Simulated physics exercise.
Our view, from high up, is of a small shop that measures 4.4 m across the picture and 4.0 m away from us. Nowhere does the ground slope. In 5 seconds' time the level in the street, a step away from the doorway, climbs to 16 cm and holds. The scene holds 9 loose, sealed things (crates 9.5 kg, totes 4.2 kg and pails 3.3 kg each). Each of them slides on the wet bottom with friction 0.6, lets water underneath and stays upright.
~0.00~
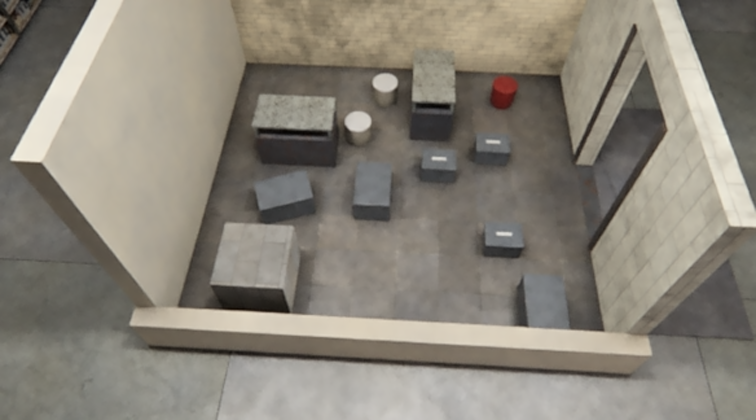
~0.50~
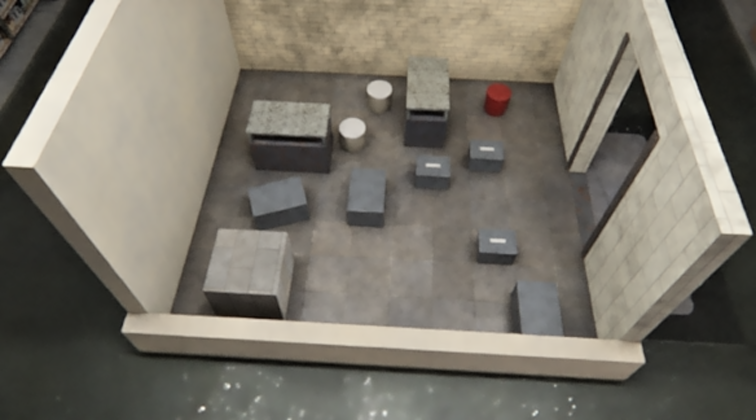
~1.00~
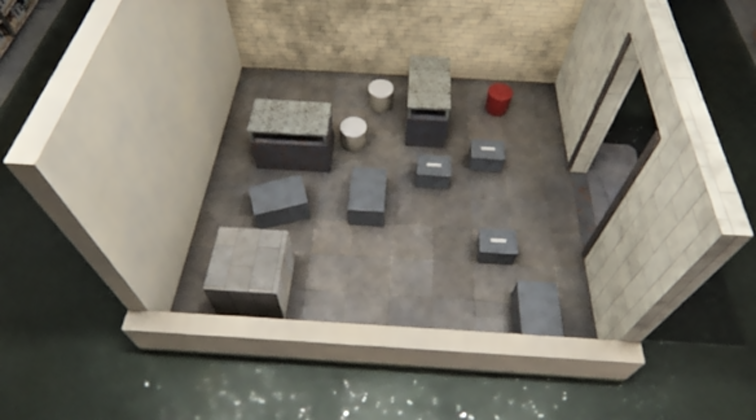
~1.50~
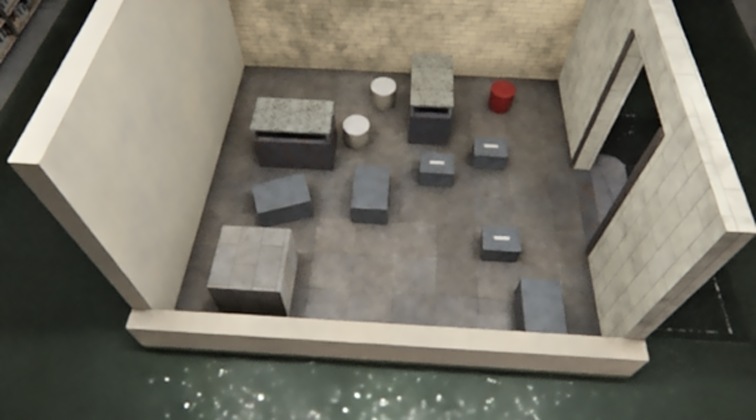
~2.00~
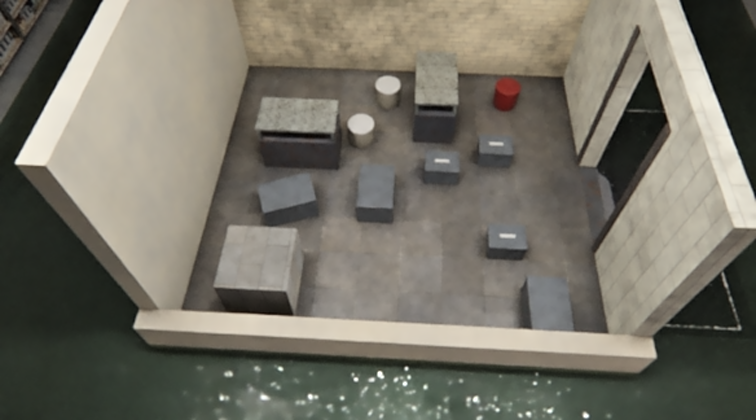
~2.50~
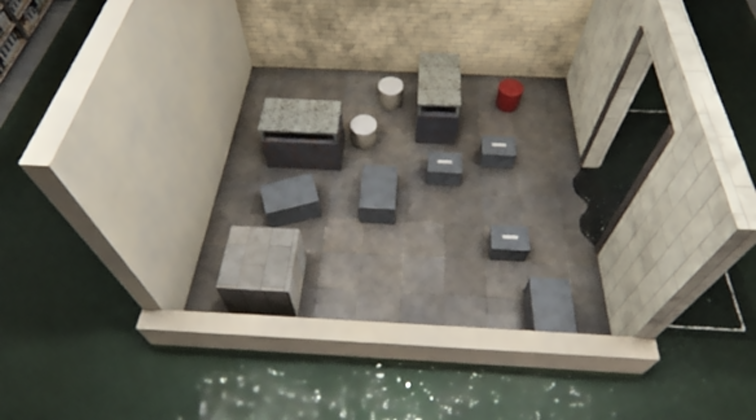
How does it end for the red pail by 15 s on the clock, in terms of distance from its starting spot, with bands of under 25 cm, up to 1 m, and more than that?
It'll show almost no shift.
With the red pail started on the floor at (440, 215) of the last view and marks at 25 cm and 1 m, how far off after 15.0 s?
Well, it gets shoved far.
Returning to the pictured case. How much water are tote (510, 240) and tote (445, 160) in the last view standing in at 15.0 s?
Depths: Near 11 cm, then near 10 cm.
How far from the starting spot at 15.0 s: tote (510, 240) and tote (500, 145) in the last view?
They sit 200 cm and 40 cm away, in the order given.
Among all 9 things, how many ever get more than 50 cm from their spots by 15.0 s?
8.
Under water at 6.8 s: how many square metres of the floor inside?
Wet: Near 9.5 m2.
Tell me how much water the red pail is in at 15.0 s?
Near 4 cm deep.
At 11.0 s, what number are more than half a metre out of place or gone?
6 in all.
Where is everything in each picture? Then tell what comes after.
The first frame shows the red pail at (505, 85), on the bottom; 0.0 m2 under water; 0 of 9 have shifted.
The second frame shows the red pail at (499, 92) rests on the ground; water covers 0.0 m2; 0 of 9 have shifted.
The third frame shows the red pail at (501, 92) rests on the ground; water covers 0.0 m2; 0 of 9 have shifted.
The fourth frame shows the red pail at (503, 89) rests on the ground; water covers 0.0 m2; 0 of 9 have shifted.
The fifth frame shows the red pail at (508, 86) rests on the ground; water covers 0.0 m2; 0 of 9 have shifted.
The sixth frame shows the red pail at (511, 87), on the bottom; water covers 0.0 m2; 0 of 9 have shifted.
After 3.5 s the red pail is near (511, 87), 0.0 m from its start, aground; 0 afloat.
After 6.8 s the red pail is near (511, 87), 0.0 m from its start, aground; 2 afloat.
After 11.0 s the red pail is near (511, 87), 0.0 m from its start, aground; 6 afloat.
After 15.0 s the red pail is near (511, 87), 0.0 m from its start, aground; 8 afloat.
